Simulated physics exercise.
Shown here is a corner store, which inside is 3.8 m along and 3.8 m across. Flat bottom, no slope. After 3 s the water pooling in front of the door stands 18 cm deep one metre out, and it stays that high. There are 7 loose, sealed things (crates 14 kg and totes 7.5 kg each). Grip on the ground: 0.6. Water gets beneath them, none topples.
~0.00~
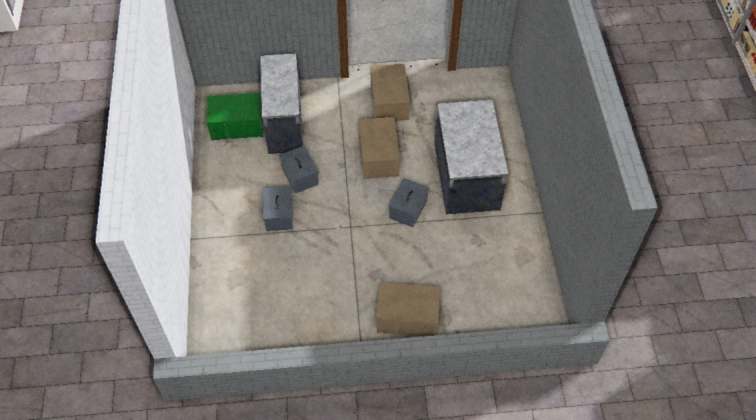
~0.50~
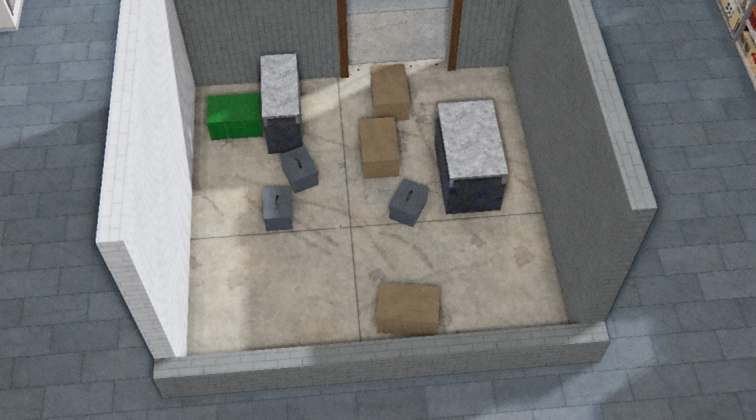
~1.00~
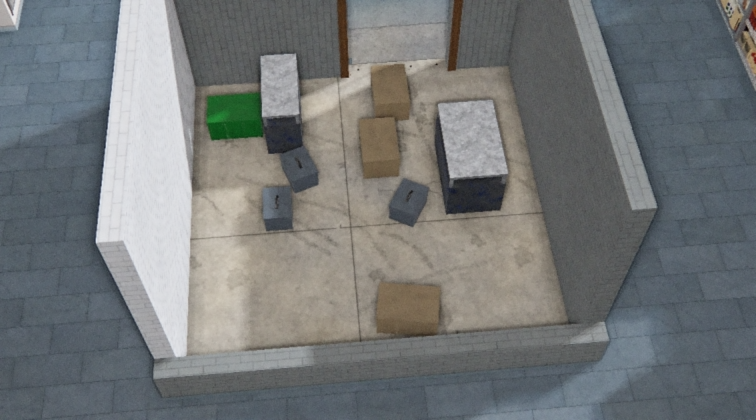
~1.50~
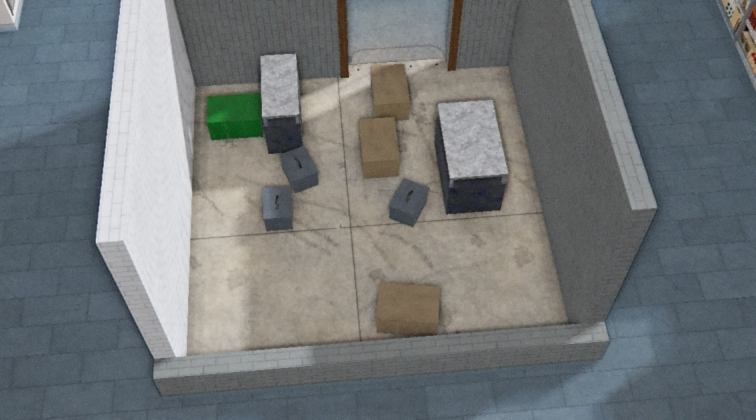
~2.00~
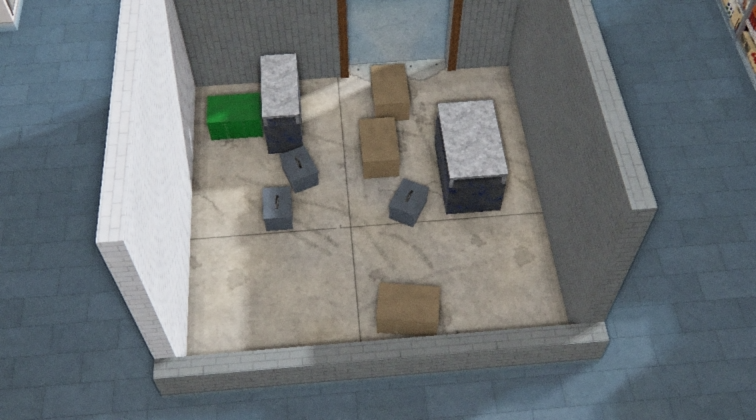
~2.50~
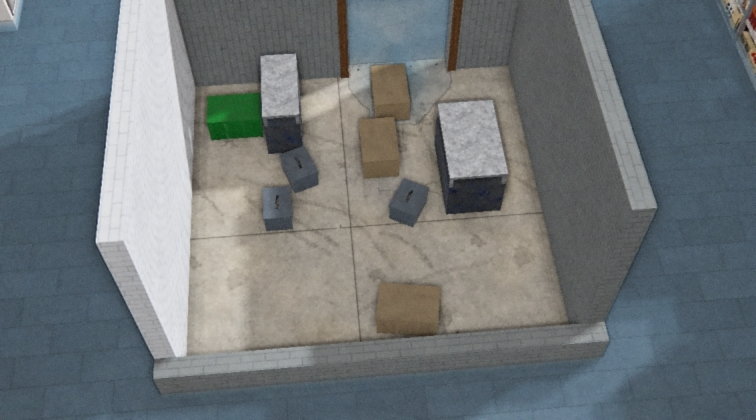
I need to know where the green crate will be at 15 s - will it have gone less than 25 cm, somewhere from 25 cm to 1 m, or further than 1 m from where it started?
My guess: It's a bit away from its start.
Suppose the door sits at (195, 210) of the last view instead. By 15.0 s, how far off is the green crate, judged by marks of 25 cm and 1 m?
With that change, the green crate keeps still.
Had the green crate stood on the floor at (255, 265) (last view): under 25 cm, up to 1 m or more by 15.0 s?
Outcome - it ends up well away.
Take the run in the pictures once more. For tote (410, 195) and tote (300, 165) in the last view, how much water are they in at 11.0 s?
Depth approx. 13 cm / 6 cm.
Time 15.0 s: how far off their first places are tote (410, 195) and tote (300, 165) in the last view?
One is off by 40 cm, the other by 20 cm, in the order asked.
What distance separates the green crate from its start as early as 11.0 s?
By that time, close to 20 cm.
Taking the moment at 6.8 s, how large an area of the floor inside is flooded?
Roughly 11.0 m2.
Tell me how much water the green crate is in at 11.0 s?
Close to 7 centimetres.
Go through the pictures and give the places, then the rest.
In the first frame, the green crate at (234, 108) rests on the ground; water covers 0.0 m2; 0 of 7 have shifted.
In the second frame, the green crate at (234, 108) rests on the ground; water covers 0.0 m2; 0 of 7 have shifted.
In the third frame, the green crate at (234, 108) rests on the ground; 0.0 m2 under water; 0 of 7 have shifted.
In the fourth frame, the green crate at (234, 108), on the bottom; 0.0 m2 under water; 0 of 7 have shifted.
In the fifth frame, the green crate at (234, 108), on the bottom; 0.1 m2 under water; 0 of 7 have shifted.
In the sixth frame, the green crate at (234, 108) rests on the ground; 0.5 m2 under water; 0 of 7 have shifted.
After 3.5 s the green crate is near (234, 108), 0.0 m from its start, aground; 0 afloat.
After 6.8 s the green crate is near (234, 108), 0.0 m from its start, aground; 1 afloat.
After 11.0 s the green crate is near (235, 94), 0.2 m from its start, afloat; 6 afloat.
After 15.0 s the green crate is near (237, 76), 0.4 m from its start, afloat; 7 afloat.
